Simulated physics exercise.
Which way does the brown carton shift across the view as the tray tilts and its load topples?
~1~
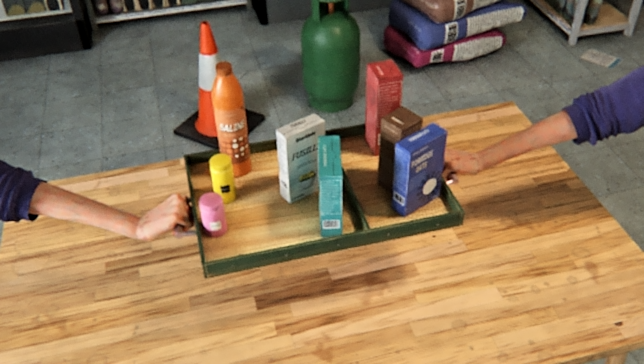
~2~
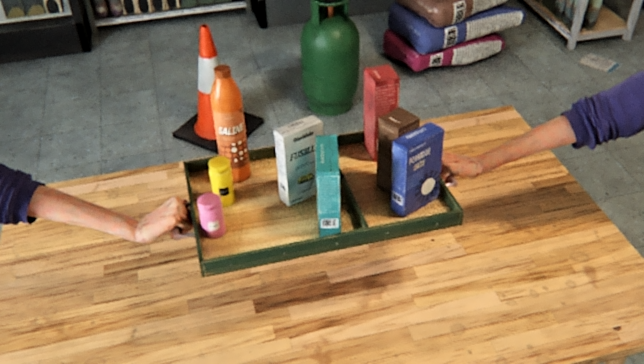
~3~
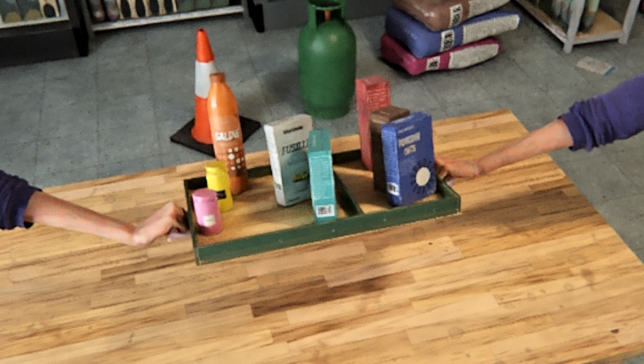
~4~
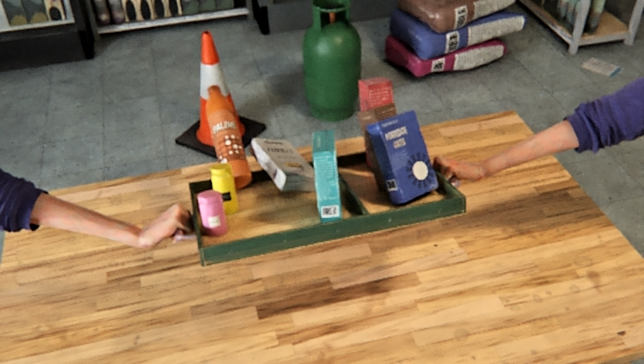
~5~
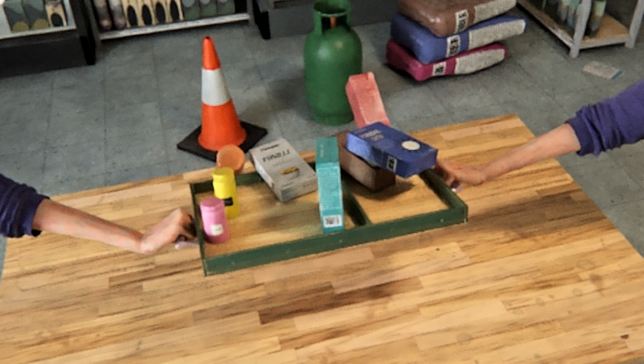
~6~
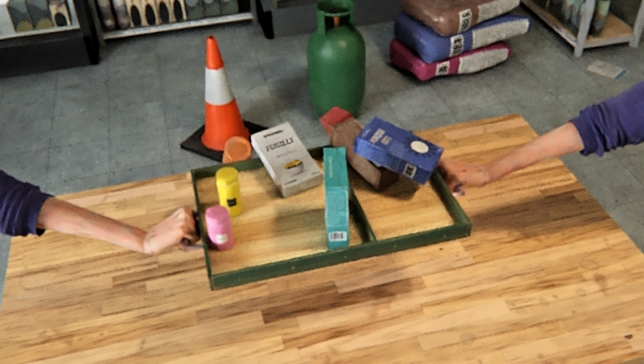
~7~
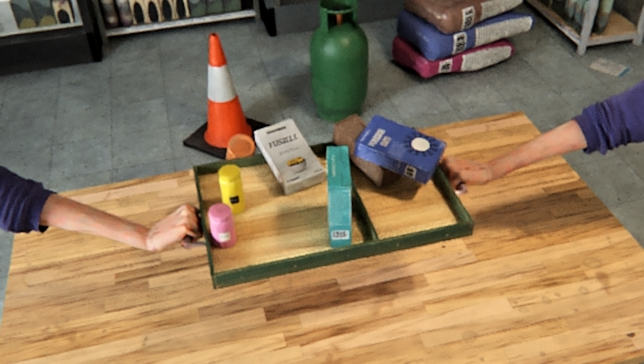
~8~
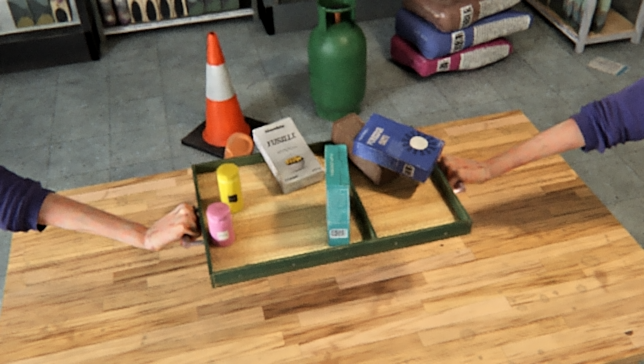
The brown carton shifts to the left as it tips over, ending on its side near the far rim, to the left of the blue packet.
